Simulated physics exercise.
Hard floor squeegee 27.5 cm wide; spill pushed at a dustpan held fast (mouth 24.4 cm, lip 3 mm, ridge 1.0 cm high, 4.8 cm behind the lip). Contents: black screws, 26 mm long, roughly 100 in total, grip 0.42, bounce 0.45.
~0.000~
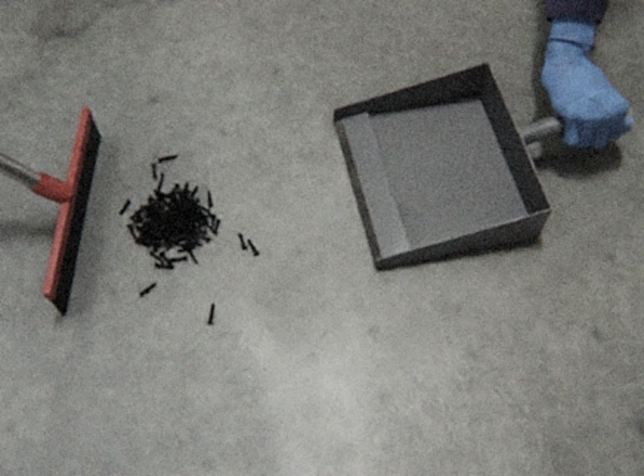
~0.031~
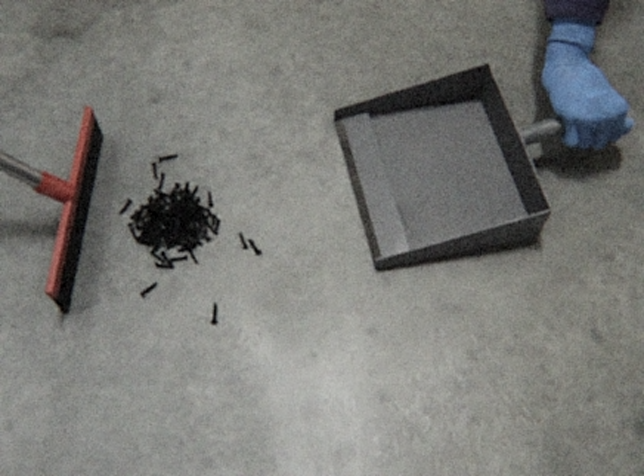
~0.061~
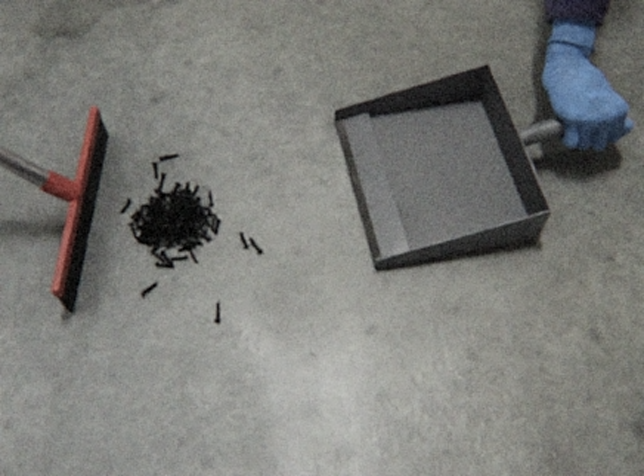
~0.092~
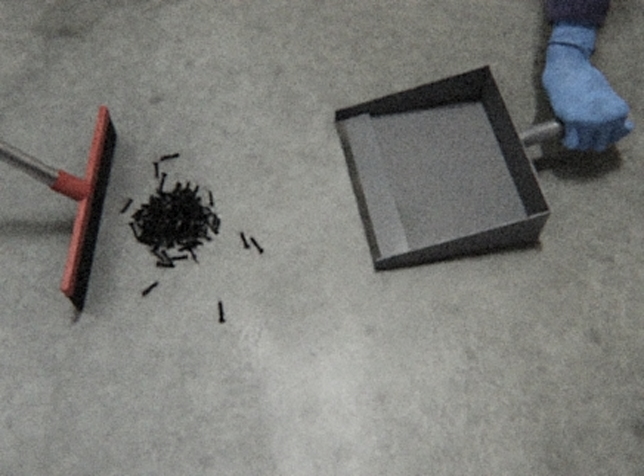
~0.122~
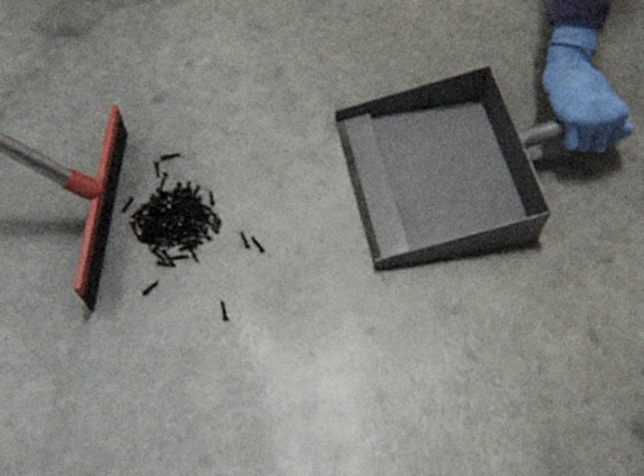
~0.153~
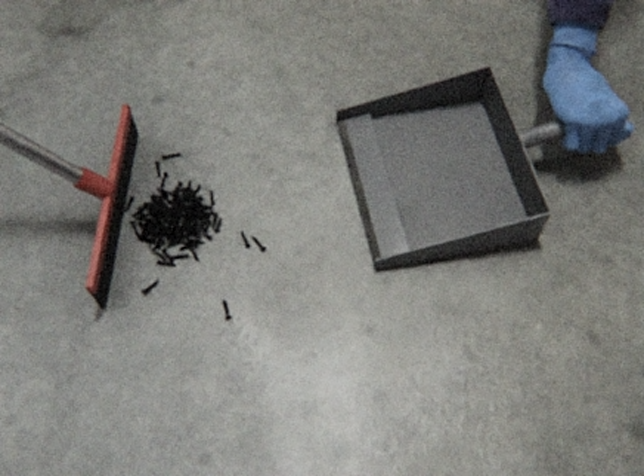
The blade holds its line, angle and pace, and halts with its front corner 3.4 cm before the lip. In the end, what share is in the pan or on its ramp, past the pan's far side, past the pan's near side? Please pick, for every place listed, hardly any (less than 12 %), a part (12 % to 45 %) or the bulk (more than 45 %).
Pan: Hardly any, far side: Hardly any, near side: Hardly any.
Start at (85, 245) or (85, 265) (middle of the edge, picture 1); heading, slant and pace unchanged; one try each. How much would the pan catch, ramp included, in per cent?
I'd put it near 0 per cent for the first and near 5 per cent for the second.
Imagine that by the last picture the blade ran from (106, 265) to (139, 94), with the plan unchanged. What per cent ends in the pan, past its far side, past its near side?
The pan gets 0, the far side 5 and the near side 0.
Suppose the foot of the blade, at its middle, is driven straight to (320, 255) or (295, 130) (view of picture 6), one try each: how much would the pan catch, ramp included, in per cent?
Some 0 per cent on the first try, 0 per cent on the second.
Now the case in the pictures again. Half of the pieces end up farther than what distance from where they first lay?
Median: Approx. 22 cm.
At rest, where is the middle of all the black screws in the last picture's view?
I'd say roughly (336, 217).
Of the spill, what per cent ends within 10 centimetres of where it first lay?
Near 0 per cent.
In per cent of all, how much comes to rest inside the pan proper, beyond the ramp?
About 0 %.
After 0.43 s, middle of the blade 19 cm from the lip; 0 % over the lip, far side 0 %, near side 0 %.
After 0.61 s, middle of the blade 11 cm from the lip; 0 % over the lip, far side 0 %, near side 0 %.
After 0.92 s, middle of the blade 6 cm from the lip; 0 % over the lip, far side 0 %, near side 5 %.
In the end, at 1.3 s, pan 0 %, far side 0 %, near side 5 %, in front of the lip or behind the blade 95 %.
